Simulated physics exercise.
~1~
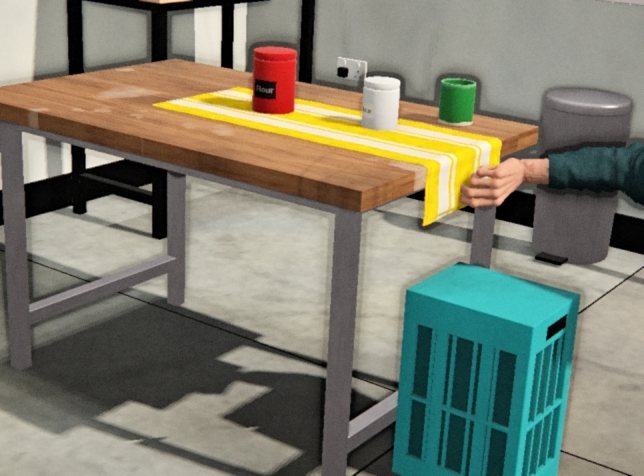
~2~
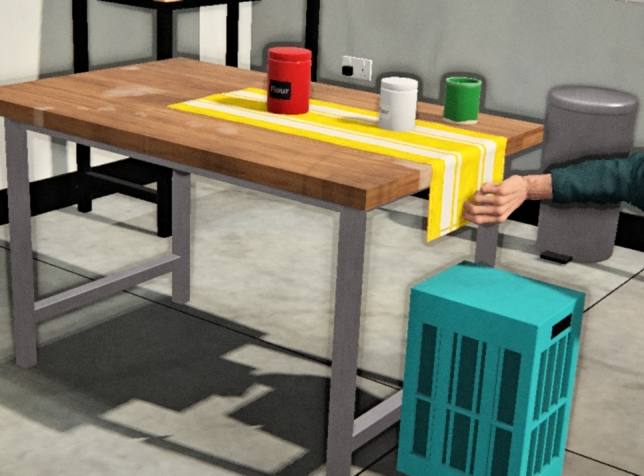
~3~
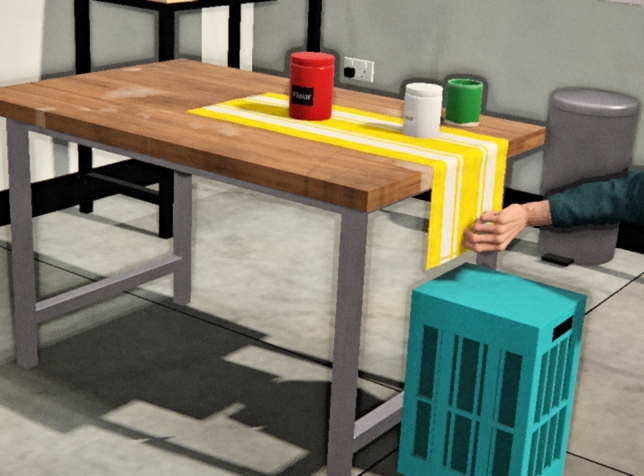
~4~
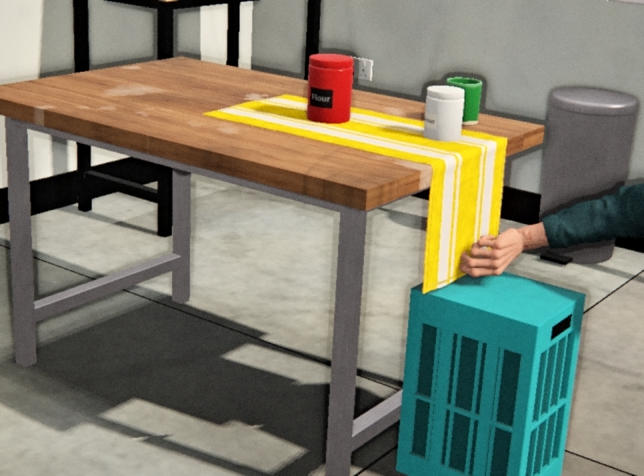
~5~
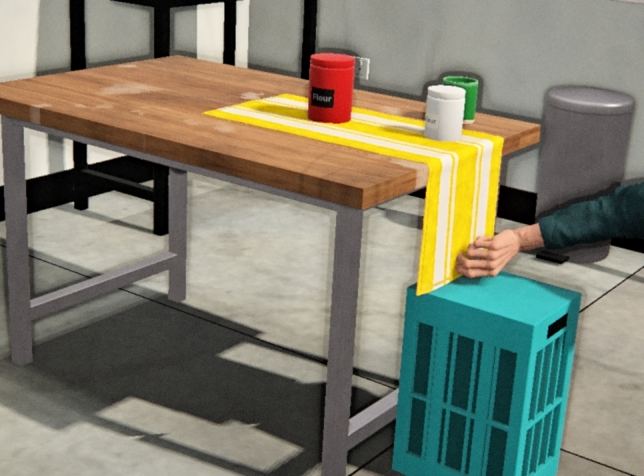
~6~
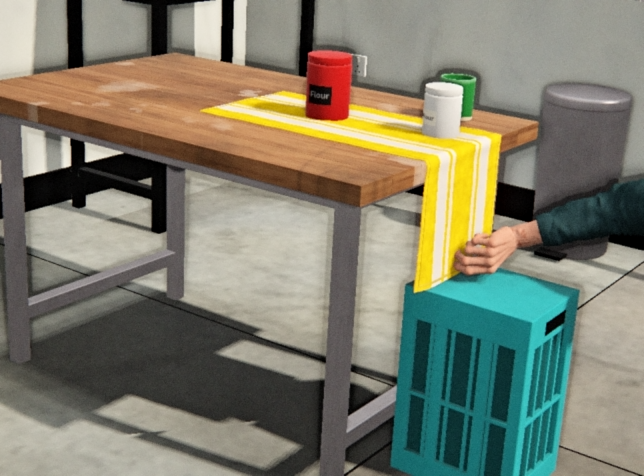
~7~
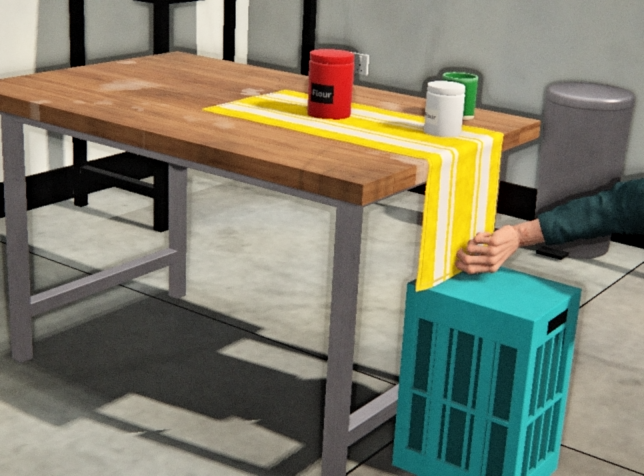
A hand pulls a yellow towel down to a turquoise crate, sliding jar and canister right.
